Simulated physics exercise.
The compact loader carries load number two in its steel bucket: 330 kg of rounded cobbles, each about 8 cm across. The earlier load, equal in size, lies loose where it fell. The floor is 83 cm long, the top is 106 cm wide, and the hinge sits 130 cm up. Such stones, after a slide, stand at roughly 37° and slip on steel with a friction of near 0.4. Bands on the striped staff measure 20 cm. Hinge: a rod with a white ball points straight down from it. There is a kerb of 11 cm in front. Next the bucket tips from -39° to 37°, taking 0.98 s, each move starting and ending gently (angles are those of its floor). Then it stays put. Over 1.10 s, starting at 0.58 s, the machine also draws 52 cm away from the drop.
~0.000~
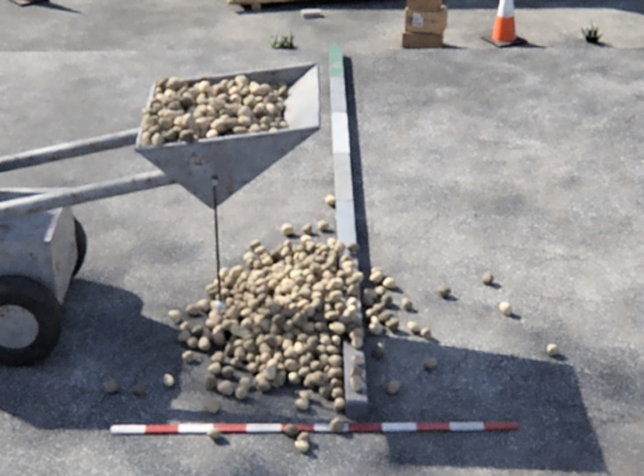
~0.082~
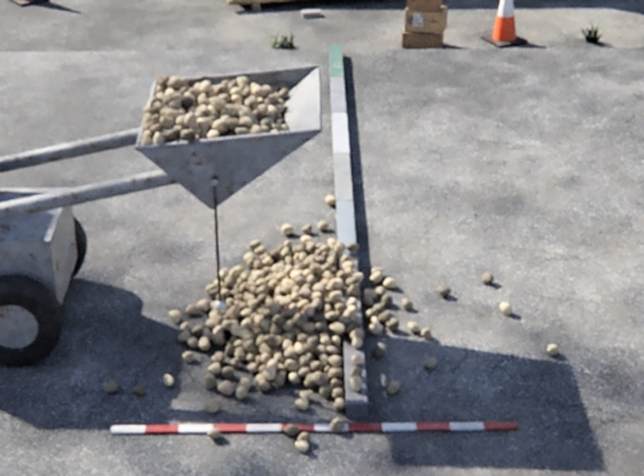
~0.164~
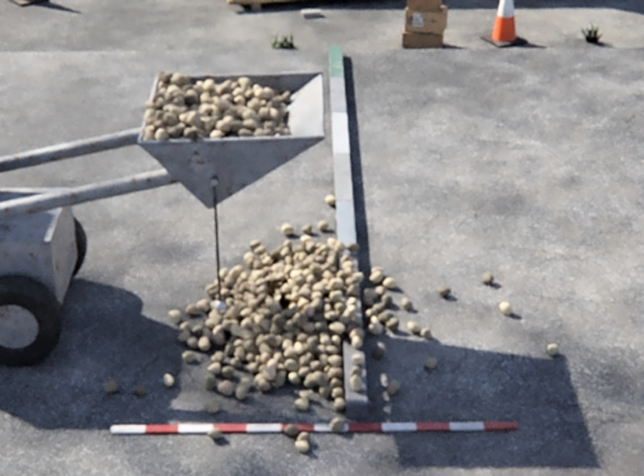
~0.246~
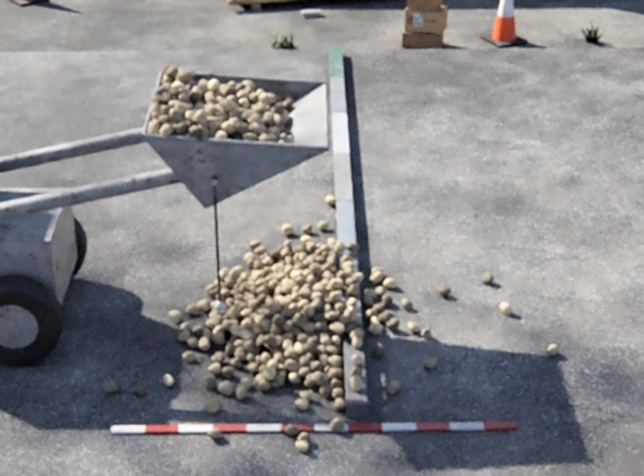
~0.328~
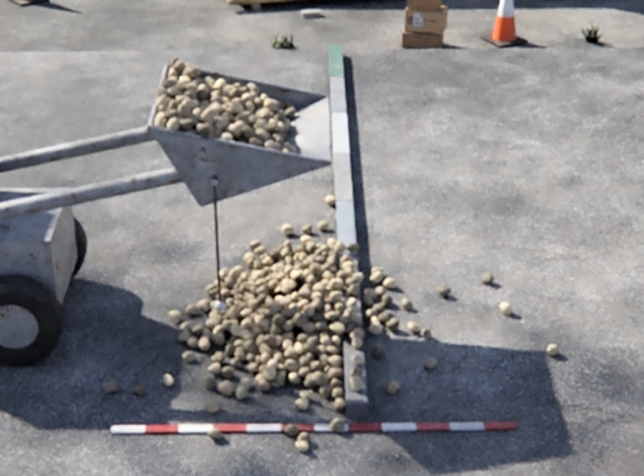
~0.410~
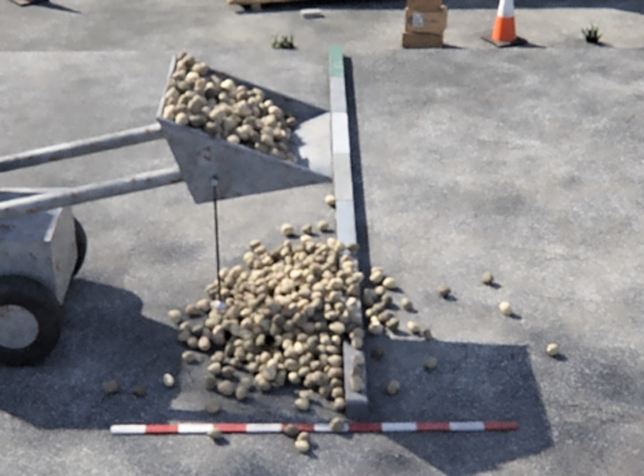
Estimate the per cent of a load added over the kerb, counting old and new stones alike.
Roughly 25 per cent of a load is added.
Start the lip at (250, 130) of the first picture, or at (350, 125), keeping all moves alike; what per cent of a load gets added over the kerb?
Roughly 0 and 45 percent, in that order.
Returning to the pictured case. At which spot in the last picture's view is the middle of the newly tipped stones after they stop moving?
In the last view, somewhere near (309, 299).
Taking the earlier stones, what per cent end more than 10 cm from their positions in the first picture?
10 per cent.
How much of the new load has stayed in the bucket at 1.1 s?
Reading: Near 50 % of the load.
After 0.7 s the floor is at 26°; in per cent of one load, 100 in the bucket, 94 on this side of the kerb, 4 over the kerb; the foremost stones are at (459, 319).
After 1.1 s the floor is at 37°; in per cent of one load, 48 in the bucket, 146 on this side of the kerb, 4 over the kerb; the foremost stones are at (459, 319).
After 2.1 s the floor is at 37°; in per cent of one load, 0 in the bucket, 170 on this side of the kerb, 29 over the kerb; the foremost stones are at (550, 305).
After 4.6 s the floor is at 37°; in per cent of one load, 0 in the bucket, 170 on this side of the kerb, 29 over the kerb; the foremost stones are at (564, 307). Net gain over the kerb, 25.
